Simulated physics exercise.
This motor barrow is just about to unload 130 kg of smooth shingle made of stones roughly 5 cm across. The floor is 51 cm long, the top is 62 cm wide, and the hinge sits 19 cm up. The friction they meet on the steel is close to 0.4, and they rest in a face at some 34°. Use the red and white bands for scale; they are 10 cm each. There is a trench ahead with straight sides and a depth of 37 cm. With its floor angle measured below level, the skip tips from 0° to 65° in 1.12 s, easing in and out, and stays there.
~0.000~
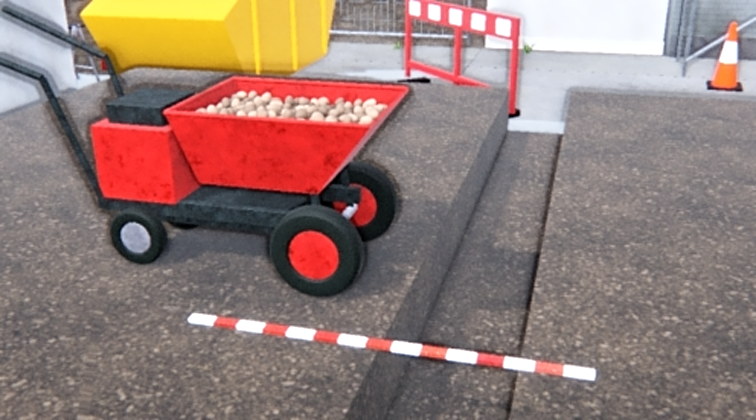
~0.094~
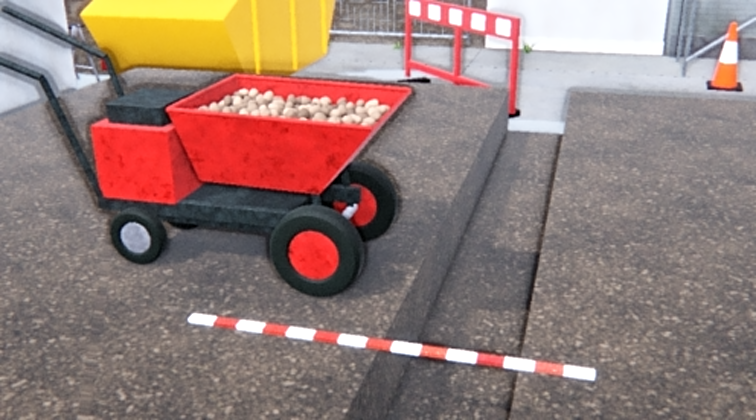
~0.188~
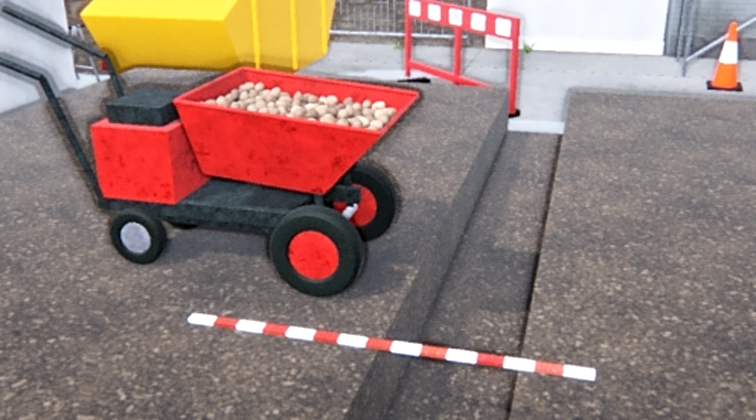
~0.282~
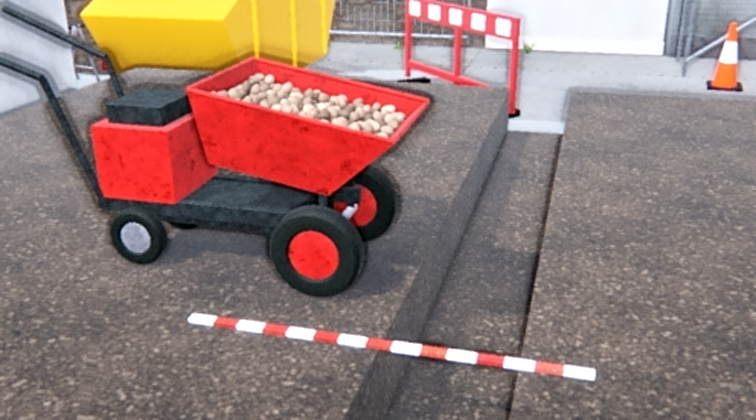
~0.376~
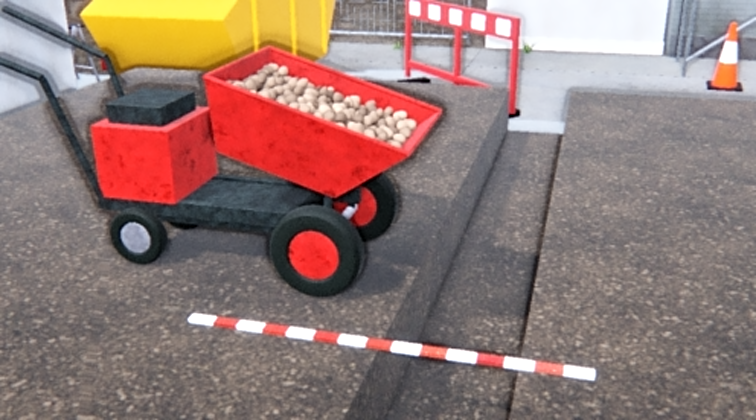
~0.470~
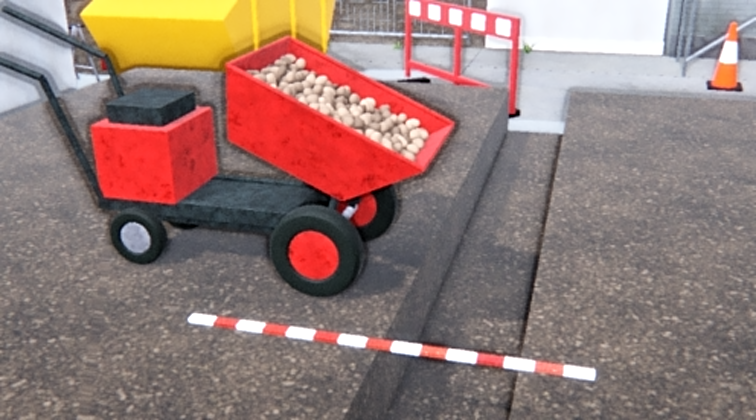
We see a red motor barrow loaded with smooth, pale stones standing beside a trench, behind a red-and-white striped pole; its skip tilts steadily forward to the right, the back rising while the wheels stay in place.
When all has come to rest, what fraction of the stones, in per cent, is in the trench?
At the end about 74 per cent of the stones are there.
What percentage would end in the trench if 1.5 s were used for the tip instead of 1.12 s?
80 %.
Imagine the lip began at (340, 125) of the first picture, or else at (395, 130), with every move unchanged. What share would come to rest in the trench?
First place: Near 95%; second place: Near 50%.
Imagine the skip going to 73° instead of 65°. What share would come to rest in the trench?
Then about 75 per cent.
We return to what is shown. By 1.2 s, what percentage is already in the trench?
I'd say near 25 per cent at that time.
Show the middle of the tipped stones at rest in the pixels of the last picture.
I'd point somewhere around (507, 343).
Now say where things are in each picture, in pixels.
In the first picture, the skip is at 0°, its lip at (369, 127); the top of the load is at (280, 106).
In the second picture, lip at (372, 129), floor tilted 1°, highest stones at (264, 104); the stones move at 0.2 m/s on average.
In the third picture, the skip is at 5°, its lip at (381, 134); the top of the load is at (261, 98); the stones move at 0.4 m/s on average.
In the fourth picture, the skip is at 10°, its lip at (393, 142); the top of the load is at (260, 87); the stones move at 0.5 m/s on average.
In the fifth picture, lip at (408, 154), floor tilted 17°, highest stones at (263, 77); the stones move at 0.7 m/s on average.
In the sixth picture, the skip is at 25°, its lip at (423, 170); the top of the load is at (282, 67); the stones move at 0.7 m/s on average.
After 0.8 s the floor is at 55°; 100 % in the skip; the foremost stones are at (462, 213).
After 1.2 s the floor is at 65°; 67 % in the skip, 26 % in the trench, 7 % past the trench; the foremost stones are at (571, 292).
After 1.6 s the floor is at 65°; 31 % in the skip, 44 % in the trench, 25 % past the trench; the foremost stones are at (691, 300).
After 3.5 s the floor is at 65°; 0 % in the skip, 74 % in the trench, 26 % past the trench; the foremost stones are past the picture's edge.
